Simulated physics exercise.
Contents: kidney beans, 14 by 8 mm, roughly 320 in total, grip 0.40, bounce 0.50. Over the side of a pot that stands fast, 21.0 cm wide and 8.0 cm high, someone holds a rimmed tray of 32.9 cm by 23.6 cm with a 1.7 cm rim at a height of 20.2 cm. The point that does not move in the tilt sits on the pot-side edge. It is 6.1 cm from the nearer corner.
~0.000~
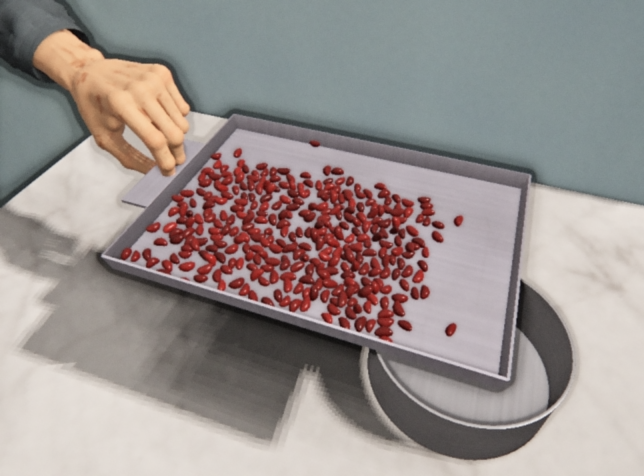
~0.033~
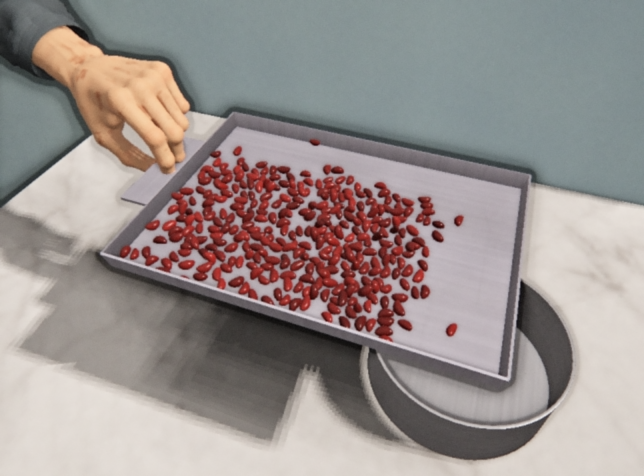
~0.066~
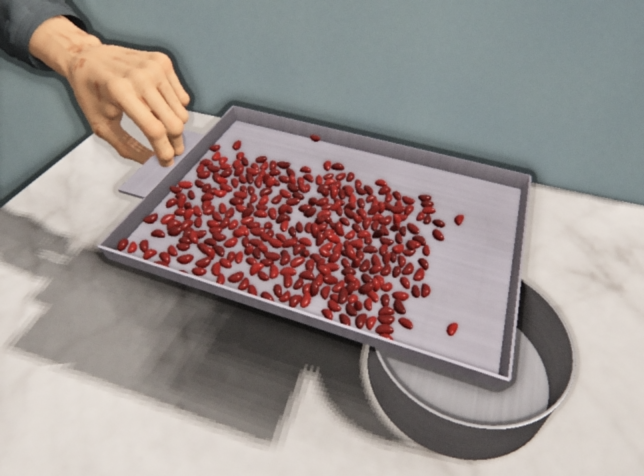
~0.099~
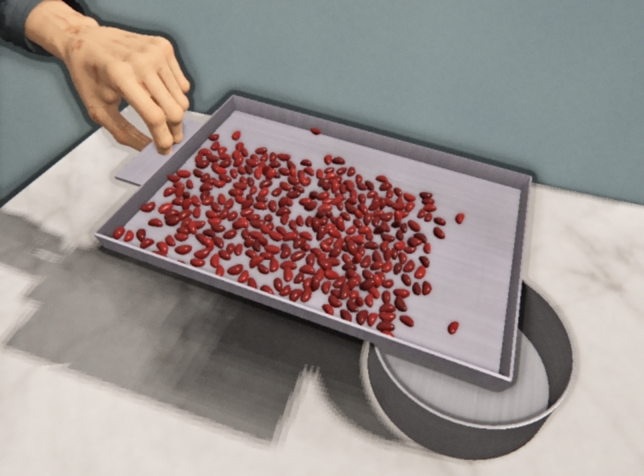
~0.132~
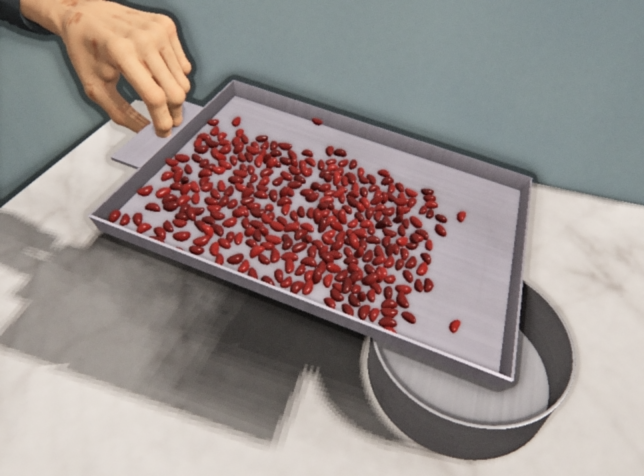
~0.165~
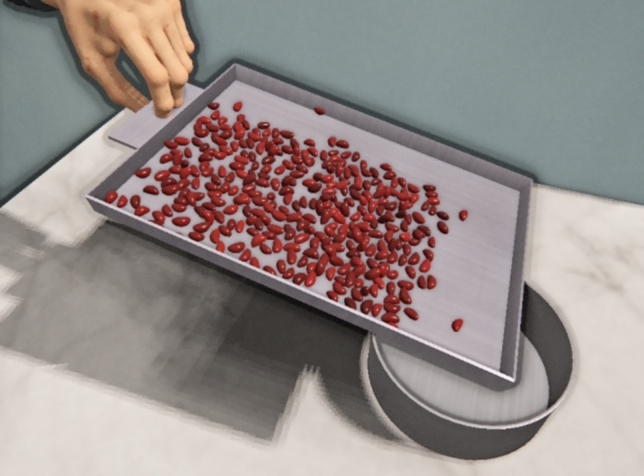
A rimmed gray tray scattered with red beans tilts, its left side rising slowly and then faster beside a hand at the upper left, while its right side stays low over a round pot and the beans keep their places.
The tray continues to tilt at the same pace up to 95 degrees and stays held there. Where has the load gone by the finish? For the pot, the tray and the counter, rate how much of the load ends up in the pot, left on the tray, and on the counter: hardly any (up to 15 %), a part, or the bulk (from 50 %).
Pot: A part; tray: Hardly any; counter: The bulk.
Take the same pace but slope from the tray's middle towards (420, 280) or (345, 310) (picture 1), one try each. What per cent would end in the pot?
That would be close to 5 per cent, then close to 0 per cent.
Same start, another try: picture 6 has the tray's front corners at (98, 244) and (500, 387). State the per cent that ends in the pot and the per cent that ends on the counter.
Pot 0 % / counter 100 %.
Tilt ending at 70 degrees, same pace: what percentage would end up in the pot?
Near 25 %, then.
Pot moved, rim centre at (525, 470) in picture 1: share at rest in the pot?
I'd put it at around 30 per cent.
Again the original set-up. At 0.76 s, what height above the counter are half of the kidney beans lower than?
About 18 cm.
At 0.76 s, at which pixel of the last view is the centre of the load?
Close to pixel (558, 292).
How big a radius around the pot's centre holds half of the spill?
Distance: Around 24 cm.
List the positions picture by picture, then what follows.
The first frame shows tray tilt 0 degrees, front corners at (107, 254) and (504, 374); middle of the pieces at (299, 233); pot at (471, 331).
The second frame shows tray tilt 1 degrees, front corners at (107, 252) and (504, 374); middle of the pieces at (299, 232).
The third frame shows tray tilt 2 degrees, front corners at (104, 244) and (505, 374); middle of the pieces at (299, 228).
The fourth frame shows tray tilt 5 degrees, front corners at (100, 232) and (506, 374), lowest corner right back; middle of the pieces at (300, 222).
The fifth frame shows tray tilt 8 degrees, front corners at (95, 214) and (508, 374), lowest corner right back; middle of the pieces at (301, 213).
The sixth frame shows tray tilt 12 degrees, front corners at (92, 194) and (510, 375), lowest corner right back; middle of the pieces at (303, 203); pot at (471, 331). Its pace works out near 115 degrees a second.
Then, at 0.52 s, tilt 52 degrees; the tray holds 100 %, the pot 0 %.
After 0.76 s, tilt 79 degrees; the tray holds 40 %, the pot 5 %.
After 1.11 s, tilt 95 degrees; the tray holds 5 %, the pot 30 %.
By 2.4 s all is still; pot 40 %, tray 0 %, counter 60 %.
